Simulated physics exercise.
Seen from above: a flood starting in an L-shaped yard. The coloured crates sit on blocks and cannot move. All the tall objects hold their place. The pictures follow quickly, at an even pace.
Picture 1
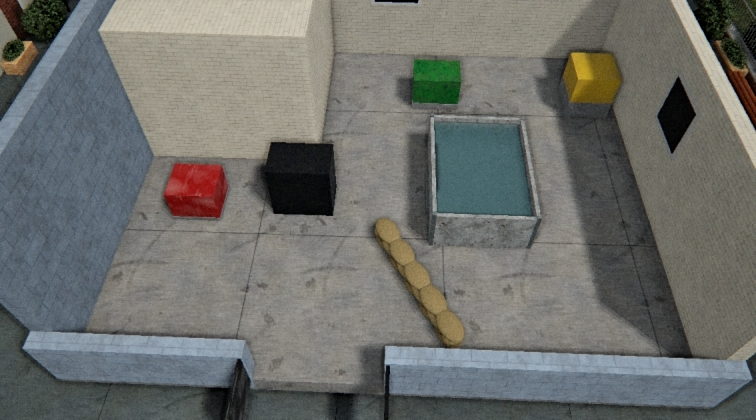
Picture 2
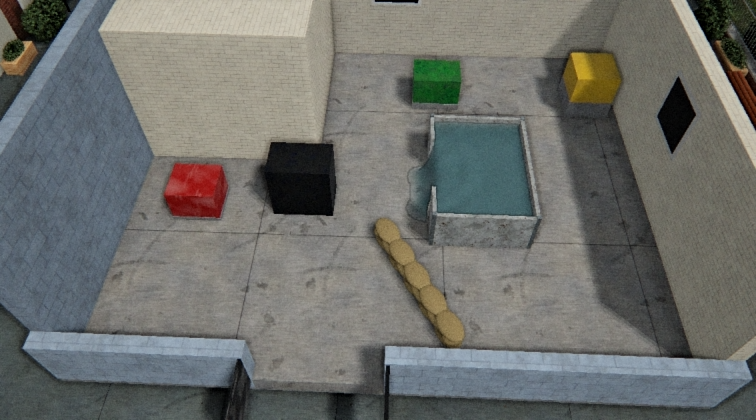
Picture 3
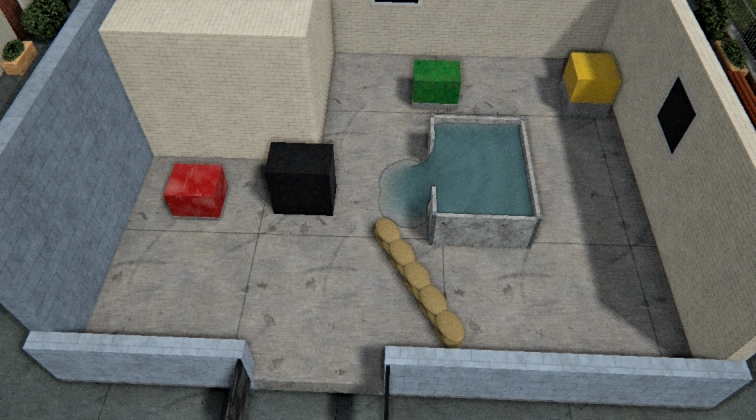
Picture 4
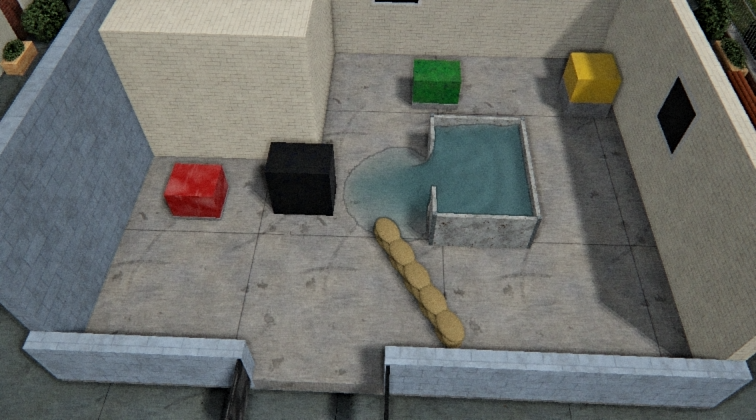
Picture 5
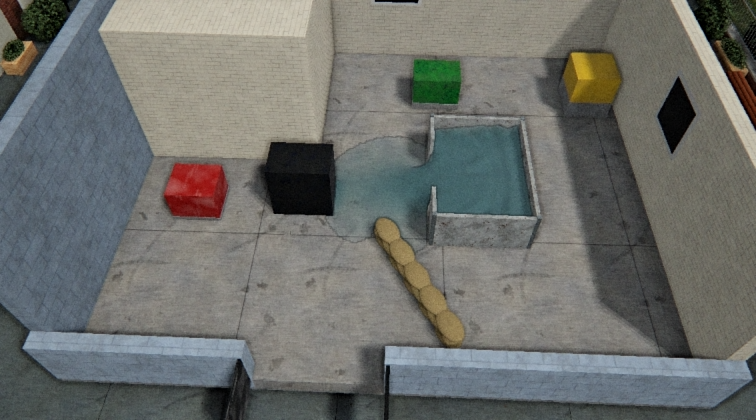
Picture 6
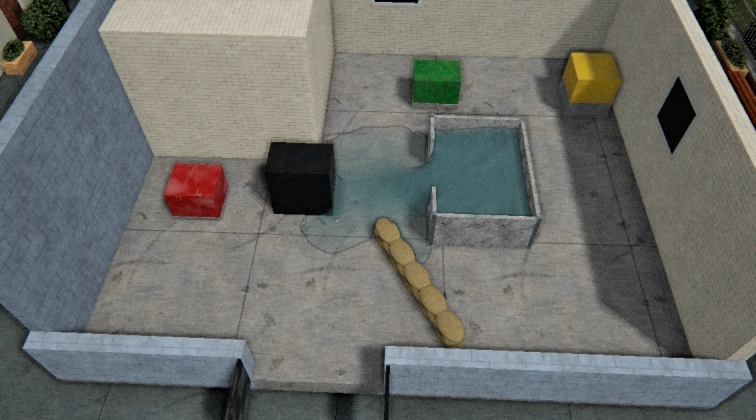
Walled yard with a water tank opening on its left side, water spreading across the concrete to a black block.
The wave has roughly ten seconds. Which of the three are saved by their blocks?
In the end: The green crate stays dry; the yellow crate stays dry; the red crate gets wet.
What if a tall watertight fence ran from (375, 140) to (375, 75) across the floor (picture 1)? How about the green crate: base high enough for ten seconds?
Green is safe.
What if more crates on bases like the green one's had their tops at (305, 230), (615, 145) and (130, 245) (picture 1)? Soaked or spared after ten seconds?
One after the other: Takes water, escapes it, is soaked.
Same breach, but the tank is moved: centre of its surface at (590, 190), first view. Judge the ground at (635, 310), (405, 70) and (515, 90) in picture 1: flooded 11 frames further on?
In that order: Not flooded, free of water, no water.
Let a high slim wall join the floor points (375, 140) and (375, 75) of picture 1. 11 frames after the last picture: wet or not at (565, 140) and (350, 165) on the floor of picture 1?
As listed: No water, covered.
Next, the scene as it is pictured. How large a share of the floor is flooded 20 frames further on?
Some 50 per cent.
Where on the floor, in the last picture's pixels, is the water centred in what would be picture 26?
Near (359, 189).
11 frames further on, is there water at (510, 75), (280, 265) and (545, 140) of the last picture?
In that order: Clear, awash, clear.
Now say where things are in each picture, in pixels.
The first frame shows the water tank at (481, 167) is whole and still.
In the second frame, water pours out at (433, 182) and has run to (418, 217).
In the third frame, water pours out at (432, 184) and has run to (386, 210).
In the fourth frame, water pours out at (432, 184) and has run to (348, 198).
In the fifth frame, water pours out at (432, 184) and has run to a hidden place.
In the sixth frame, the front is at a hidden place, out from the gap at (433, 183).
A moment on, water covers 20 % of the floor; the green crate water round its plinth, the yellow crate not reached, the red crate water round its plinth.
Next, water covers 40 % of the floor; the green crate water round its plinth, the yellow crate not reached, the red crate water round its plinth.
Then, water covers 50 % of the floor; the green crate water round its plinth, the yellow crate not reached, the red crate water round its plinth.
Later, water covers 60 % of the floor; the green crate water round its plinth, the yellow crate water round its plinth, the red crate water round its plinth.
In the end, water covers 80 % of the floor; the green crate stayed above the water, the yellow crate stayed above the water, the red crate was topped.
